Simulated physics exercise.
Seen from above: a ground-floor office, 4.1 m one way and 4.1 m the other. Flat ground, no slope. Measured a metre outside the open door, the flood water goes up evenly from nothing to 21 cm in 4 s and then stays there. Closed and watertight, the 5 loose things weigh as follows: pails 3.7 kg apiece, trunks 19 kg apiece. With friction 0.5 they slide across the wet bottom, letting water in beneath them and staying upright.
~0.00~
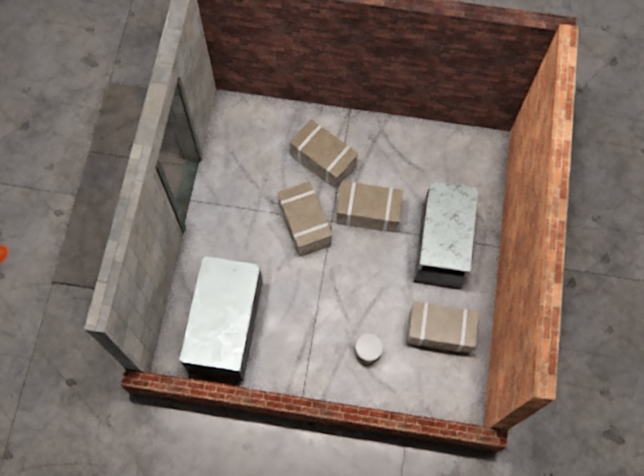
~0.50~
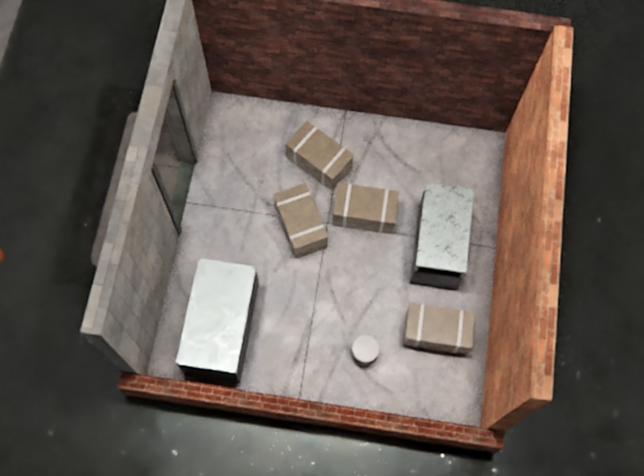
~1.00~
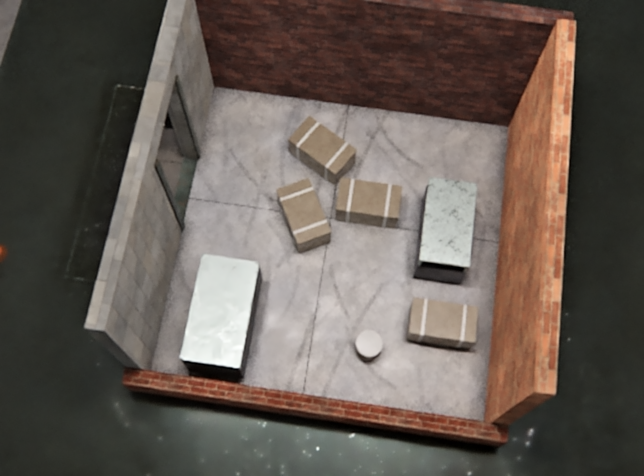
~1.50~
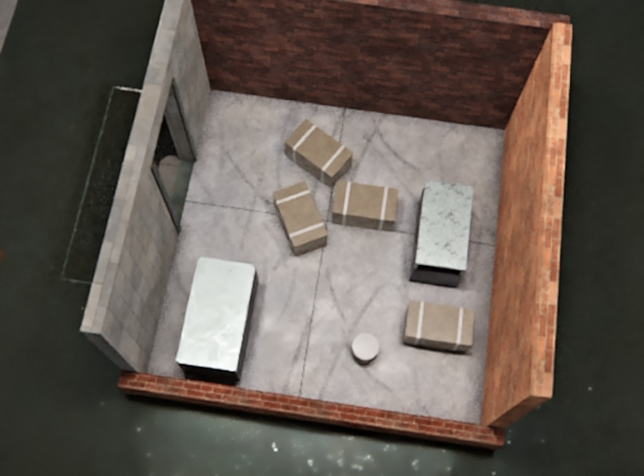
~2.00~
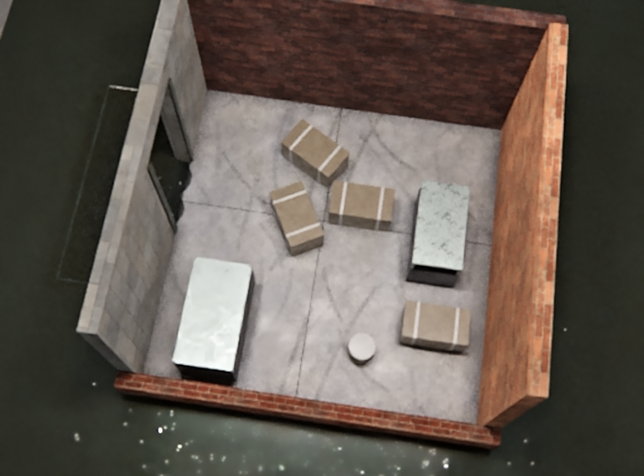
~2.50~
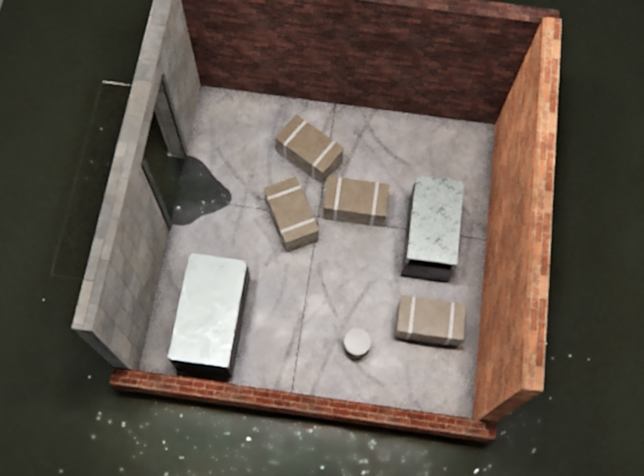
Brick-walled room seen from above, its boxes staying still as dark water covers the ground outside and spreads through the left doorway.
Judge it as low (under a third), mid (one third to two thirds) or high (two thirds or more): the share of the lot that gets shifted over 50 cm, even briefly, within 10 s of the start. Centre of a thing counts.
Mid.
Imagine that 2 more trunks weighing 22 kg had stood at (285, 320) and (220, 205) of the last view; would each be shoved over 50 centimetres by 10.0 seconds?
In turn: Within the mark, beyond the mark.
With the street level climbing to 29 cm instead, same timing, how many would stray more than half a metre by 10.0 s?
You'd get 5 in that case.
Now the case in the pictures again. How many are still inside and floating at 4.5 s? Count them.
At that moment 0.
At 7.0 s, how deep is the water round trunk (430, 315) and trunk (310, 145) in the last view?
I'd put it at 3 cm and 6 cm respectively.
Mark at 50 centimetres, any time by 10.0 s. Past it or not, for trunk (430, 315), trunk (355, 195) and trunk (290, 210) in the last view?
In turn: Below the mark, below the mark, above the mark.
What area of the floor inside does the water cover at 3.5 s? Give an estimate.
The covered patch comes to about 2.5 m2.
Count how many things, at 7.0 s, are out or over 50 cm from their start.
3.
After 3.5 s 0 of 5 are over 50 cm from their spots; 0 afloat.
After 4.5 s 0 of 5 are over 50 cm from their spots; 0 afloat.
After 7.0 s 3 of 5 are over 50 cm from their spots; 1 afloat.
After 10.0 s 3 of 5 are over 50 cm from their spots, and 3 have been at some point; 5 afloat.
